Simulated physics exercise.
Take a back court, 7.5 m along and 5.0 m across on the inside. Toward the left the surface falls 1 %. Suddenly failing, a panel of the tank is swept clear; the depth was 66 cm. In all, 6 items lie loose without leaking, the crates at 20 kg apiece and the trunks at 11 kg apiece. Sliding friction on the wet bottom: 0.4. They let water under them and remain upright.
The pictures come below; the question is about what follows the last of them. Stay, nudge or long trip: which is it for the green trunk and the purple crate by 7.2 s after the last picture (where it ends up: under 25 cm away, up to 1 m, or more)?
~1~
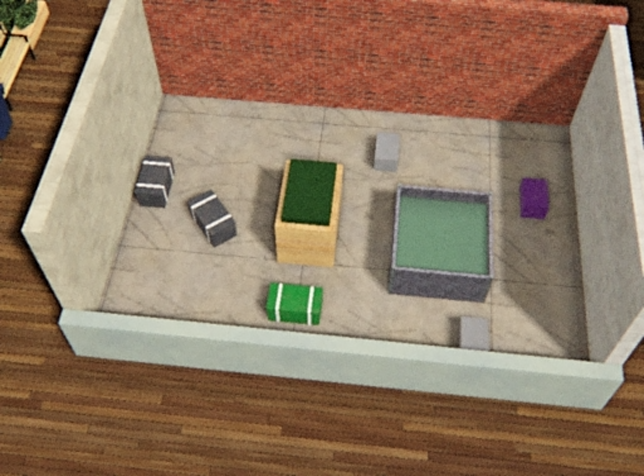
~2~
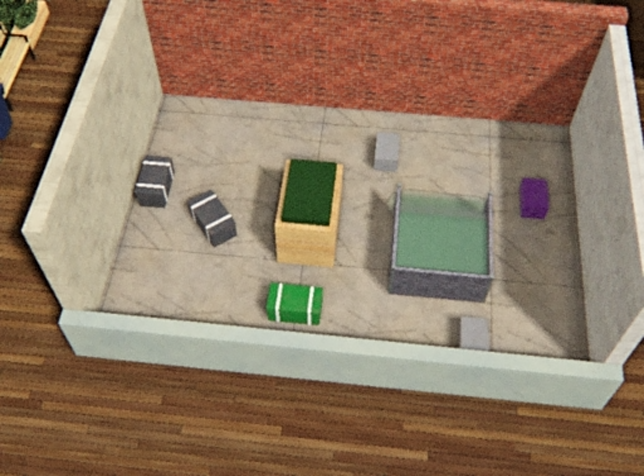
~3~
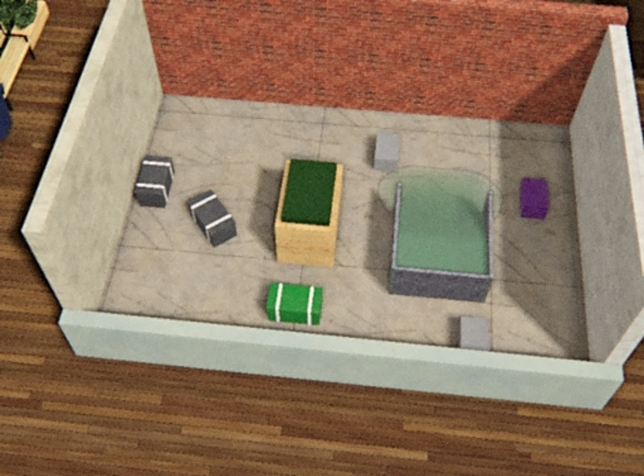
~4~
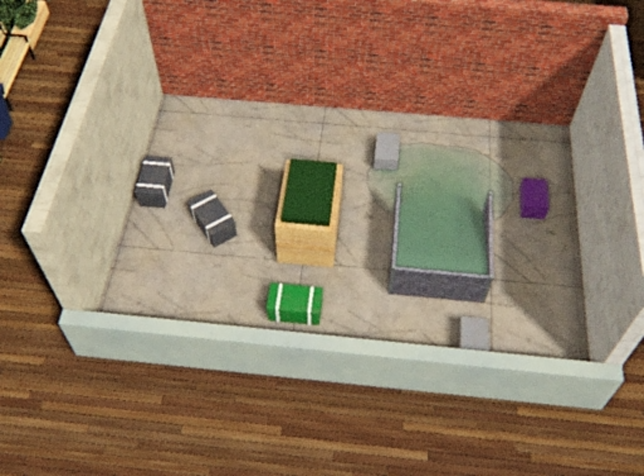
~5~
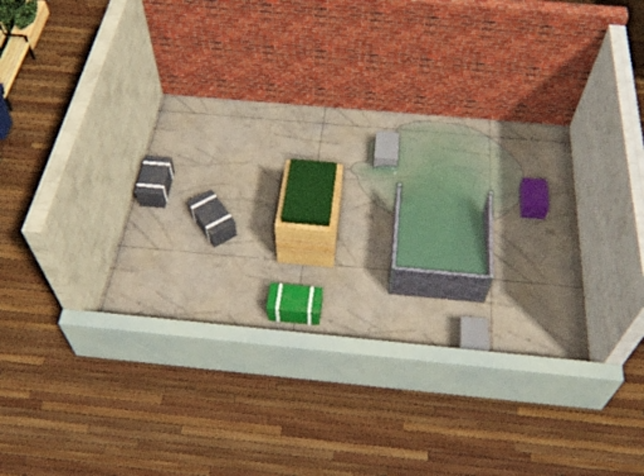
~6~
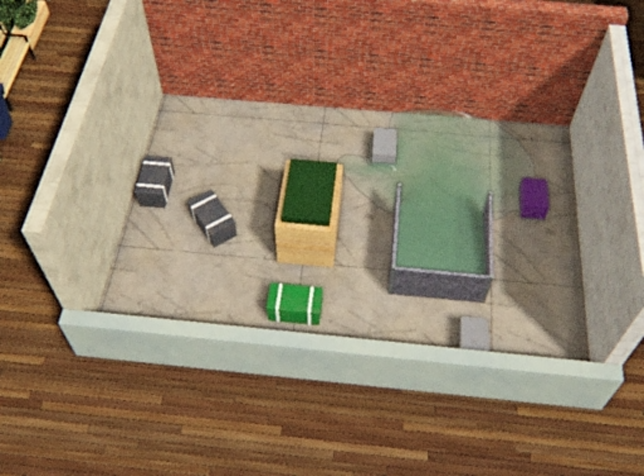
The green trunk? It stays roughly where it started. The purple crate? It ends a modest way out.
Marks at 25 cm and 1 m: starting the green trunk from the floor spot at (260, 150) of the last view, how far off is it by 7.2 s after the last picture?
I'd say it lands far off.
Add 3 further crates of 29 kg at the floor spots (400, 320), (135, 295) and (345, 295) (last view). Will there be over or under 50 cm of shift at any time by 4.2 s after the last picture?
In the order listed: Behind the line; behind the line; behind the line.
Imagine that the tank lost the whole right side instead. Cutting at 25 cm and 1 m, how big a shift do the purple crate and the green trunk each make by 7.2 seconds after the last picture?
Well, the purple crate goes a long way and the green trunk goes a long way.
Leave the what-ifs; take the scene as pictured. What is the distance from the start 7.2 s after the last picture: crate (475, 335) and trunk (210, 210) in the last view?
Respectively: 40 cm / 60 cm.
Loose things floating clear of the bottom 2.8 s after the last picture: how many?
The count is 1.
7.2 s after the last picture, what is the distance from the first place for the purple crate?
Some 50 cm, give or take.
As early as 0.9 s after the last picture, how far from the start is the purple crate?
Roughly 0 centimetres by that point.
Then, 0.9 s after the last picture the green trunk is near (295, 298), 0.0 m from its start, aground; the purple crate is near (536, 193), 0.0 m from its start, aground; 0 afloat.
Then, 2.8 s after the last picture the green trunk is near (295, 298), 0.0 m from its start, aground; the purple crate is near (523, 201), 0.3 m from its start, aground; 1 afloat.
Then, 4.8 s after the last picture the green trunk is near (295, 298), 0.0 m from its start, aground; the purple crate is near (518, 211), 0.5 m from its start, aground; 0 afloat.
Then, 7.2 s after the last picture the green trunk is near (294, 294), 0.1 m from its start, aground; the purple crate is near (518, 211), 0.5 m from its start, aground; 1 afloat.
